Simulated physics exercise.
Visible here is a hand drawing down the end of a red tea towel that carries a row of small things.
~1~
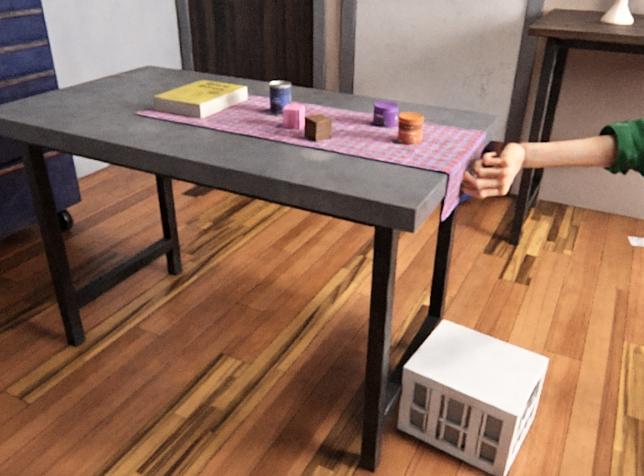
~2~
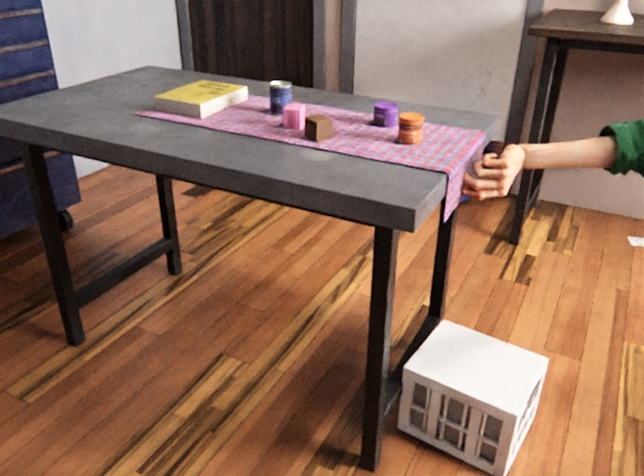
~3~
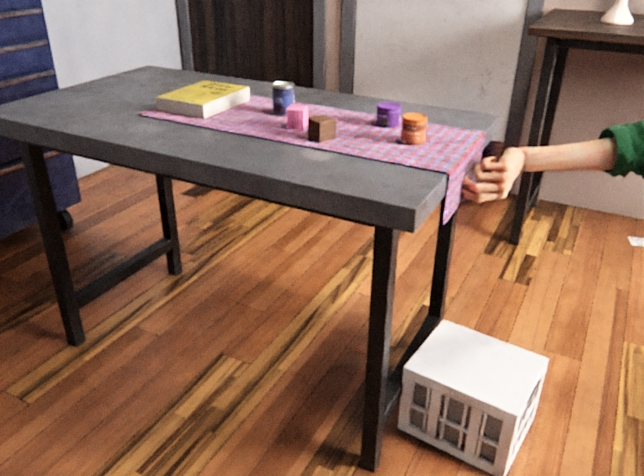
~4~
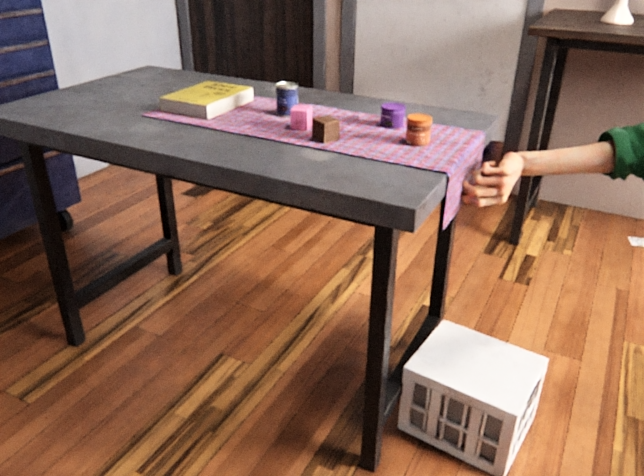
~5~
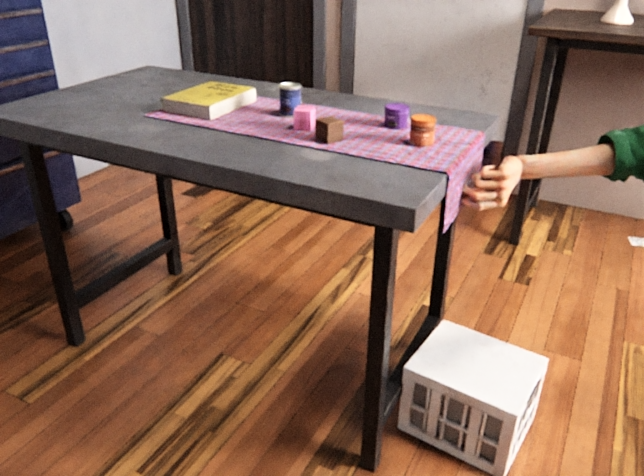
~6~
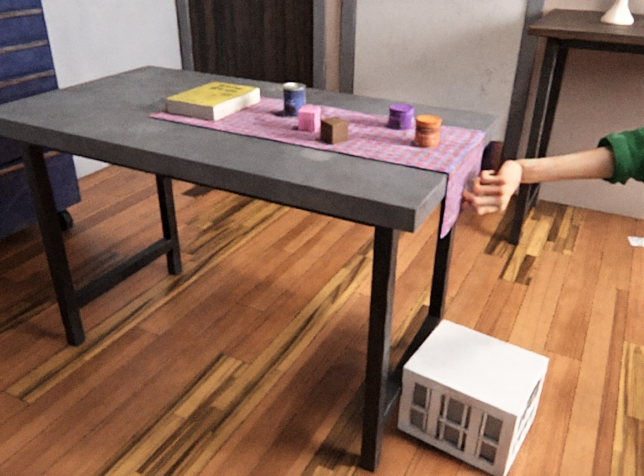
A hand slowly draws a reddish cloth and the small things on it slightly right.
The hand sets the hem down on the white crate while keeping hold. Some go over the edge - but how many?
Yeah well, the pull sends off four pieces and stops there.
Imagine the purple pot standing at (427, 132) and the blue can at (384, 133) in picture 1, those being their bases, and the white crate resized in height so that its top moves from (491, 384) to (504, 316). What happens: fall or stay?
Purple pot: Lost; blue can: Lost.
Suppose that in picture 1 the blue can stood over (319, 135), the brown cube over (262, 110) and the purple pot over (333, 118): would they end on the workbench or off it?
Blue can dropped, brown cube kept, purple pot dropped.
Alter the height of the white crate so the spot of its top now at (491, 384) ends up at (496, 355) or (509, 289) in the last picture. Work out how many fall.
The count comes out 3 and 1.
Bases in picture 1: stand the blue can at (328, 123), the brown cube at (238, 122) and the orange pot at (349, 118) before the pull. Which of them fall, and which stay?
Result - the blue can comes off, the brown cube stays put, and the orange pot comes off.
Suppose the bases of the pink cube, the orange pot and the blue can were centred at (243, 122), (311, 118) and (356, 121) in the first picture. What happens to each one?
Pink cube stays, orange pot gone, blue can gone.
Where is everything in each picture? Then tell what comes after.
In the first picture, hem (442, 222); orange pot (411, 116); purple pot (386, 105); brown cube (318, 118); pink cube (294, 107); blue can (280, 84); top of the crate (491, 384).
In the second picture, hem (444, 223); orange pot (412, 116).
In the third picture, hem (442, 226); purple pot (389, 105).
In the fourth picture, hem (442, 231); brown cube (326, 119); top of the crate (491, 384).
In the fifth picture, hem (442, 235); pink cube (304, 108).
In the sixth picture, hem (440, 239); orange pot (429, 118); purple pot (402, 107); brown cube (334, 120); pink cube (309, 109); blue can (294, 86).
Early on, hem near (456, 270); orange pot gone.
Midway, hem near (450, 329); orange pot, purple pot and brown cube gone.
Finally, hem on the crate; orange pot, purple pot, brown cube and pink cube gone. It carries off four.
